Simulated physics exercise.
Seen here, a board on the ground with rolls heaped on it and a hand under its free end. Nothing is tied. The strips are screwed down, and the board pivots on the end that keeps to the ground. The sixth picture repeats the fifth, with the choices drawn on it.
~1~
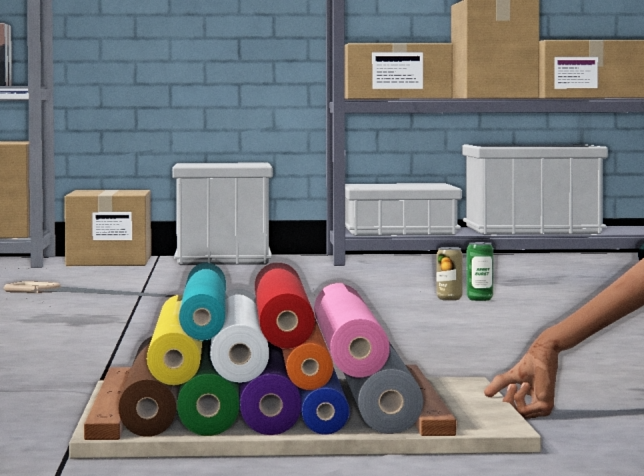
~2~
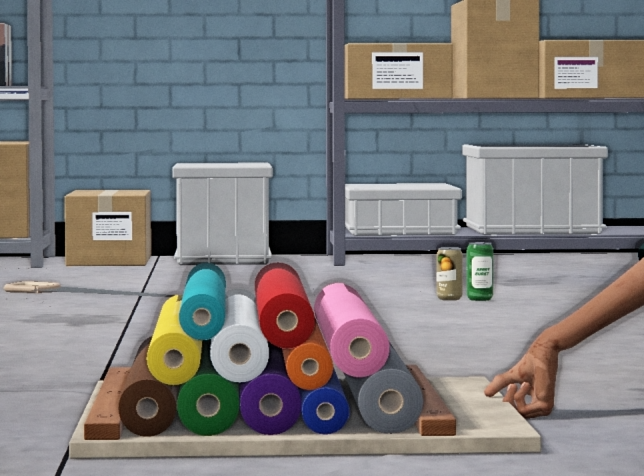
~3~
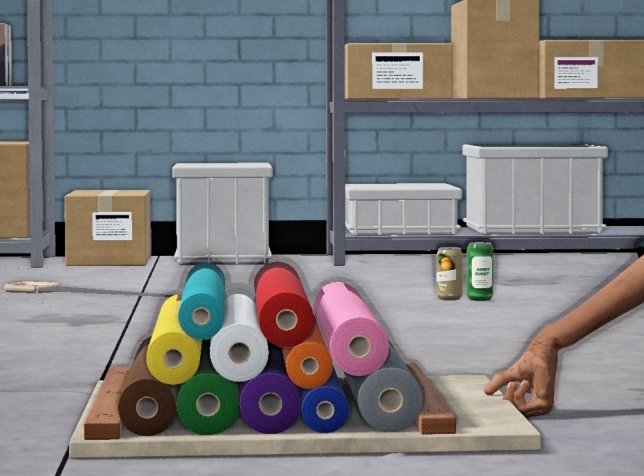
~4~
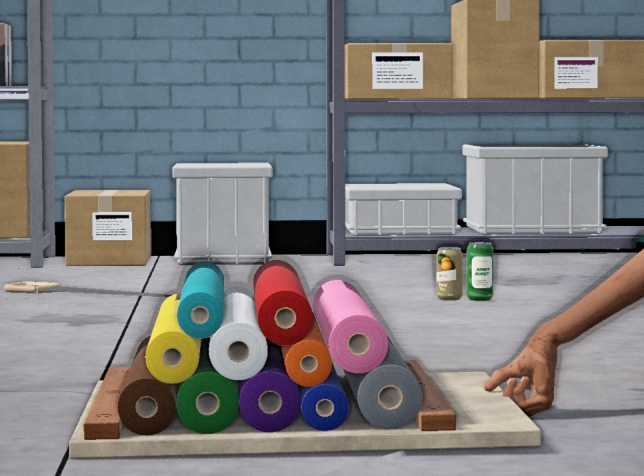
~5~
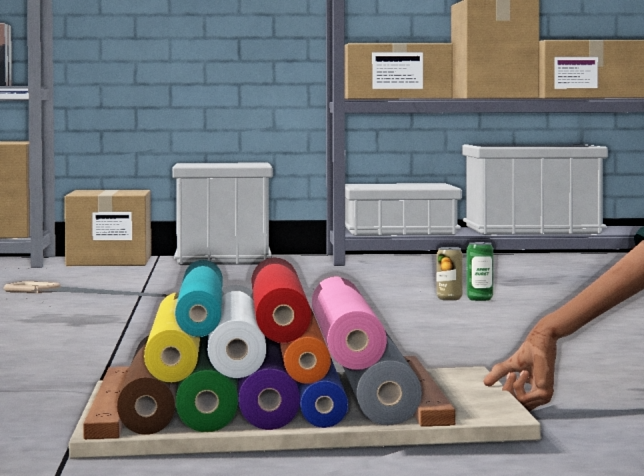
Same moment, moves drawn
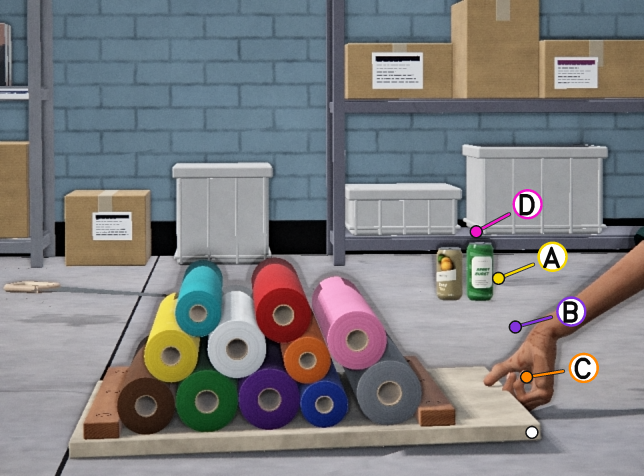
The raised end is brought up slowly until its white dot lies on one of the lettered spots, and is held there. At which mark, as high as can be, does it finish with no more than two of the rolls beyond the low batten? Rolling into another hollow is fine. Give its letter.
Stop at A.
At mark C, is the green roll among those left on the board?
Yes, with C.
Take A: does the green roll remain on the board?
Yes.
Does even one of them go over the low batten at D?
At D: Yes.
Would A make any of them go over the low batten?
No.
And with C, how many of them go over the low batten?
With C, none.
On the marked copy, A at (498, 279); B at (515, 327); C at (526, 377); D at (476, 232); the white dot at (532, 432).
With A. Early on, board at 15°.
Further on, board at 21°.
At the end, board at 21°, none over the low batten.
As for the rest, B none over the low batten; C none over the low batten; D six over the low batten.
